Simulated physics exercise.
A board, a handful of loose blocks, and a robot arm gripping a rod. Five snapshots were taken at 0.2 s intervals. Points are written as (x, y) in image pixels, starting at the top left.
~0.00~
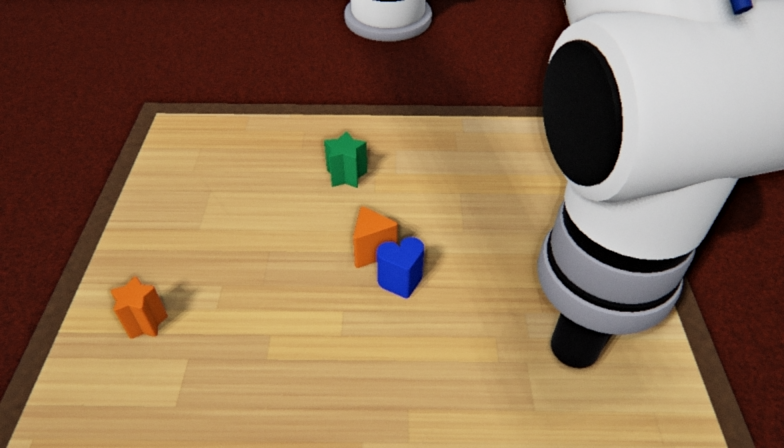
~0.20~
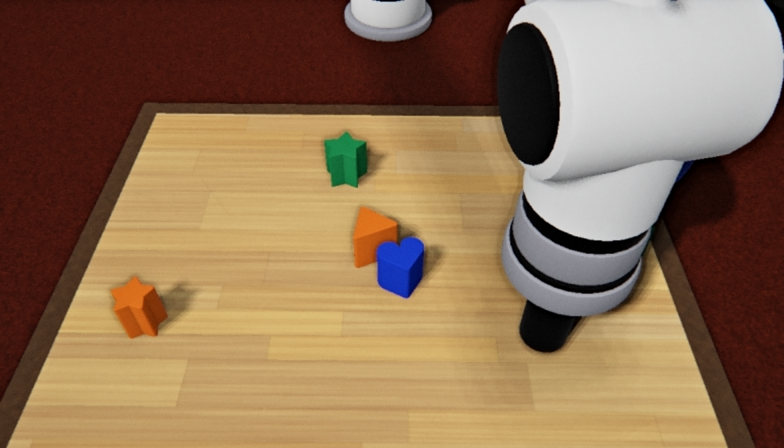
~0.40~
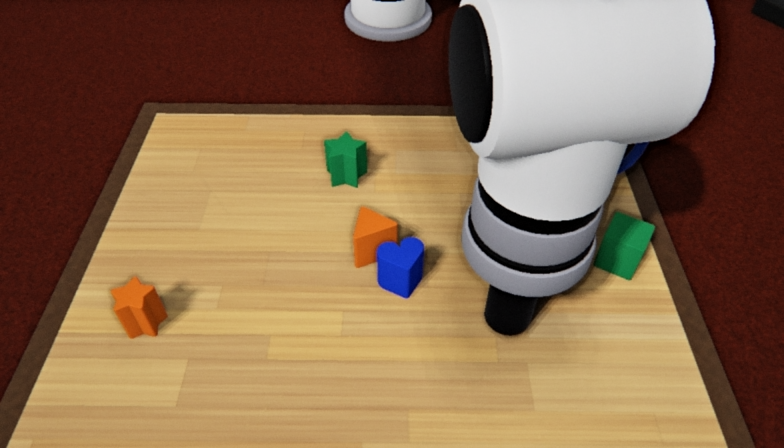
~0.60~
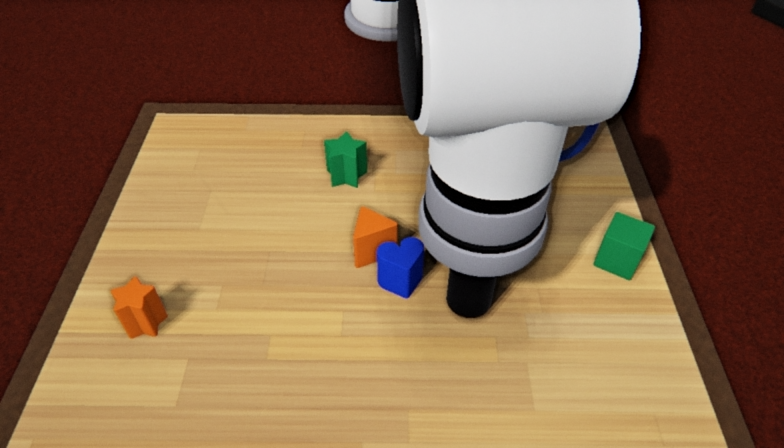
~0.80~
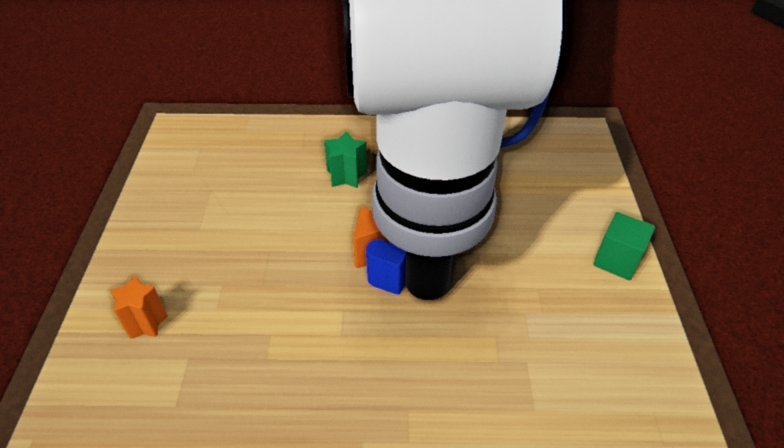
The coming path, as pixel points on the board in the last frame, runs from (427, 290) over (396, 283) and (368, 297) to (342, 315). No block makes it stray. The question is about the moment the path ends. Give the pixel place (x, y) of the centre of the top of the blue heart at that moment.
It should be at about (349, 238).
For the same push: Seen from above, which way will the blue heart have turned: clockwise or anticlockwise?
The answer is clockwise.
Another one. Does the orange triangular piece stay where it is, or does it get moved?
That block moves.
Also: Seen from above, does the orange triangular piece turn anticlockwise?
I'd say no.
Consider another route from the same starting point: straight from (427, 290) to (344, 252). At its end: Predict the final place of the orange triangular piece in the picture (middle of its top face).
Top centre: (342, 196).
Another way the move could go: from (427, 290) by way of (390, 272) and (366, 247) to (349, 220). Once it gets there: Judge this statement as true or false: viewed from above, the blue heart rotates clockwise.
That statement is not accurate.
What follows on the original path. Halfway along, rod (380, 282); orange triangular piece (361, 216), turned 20° clockwise; blue heart (350, 238), turned 20° clockwise.
At the end, rod (342, 309); orange triangular piece (361, 215), turned 20° clockwise; blue heart (349, 238), turned 20° clockwise.
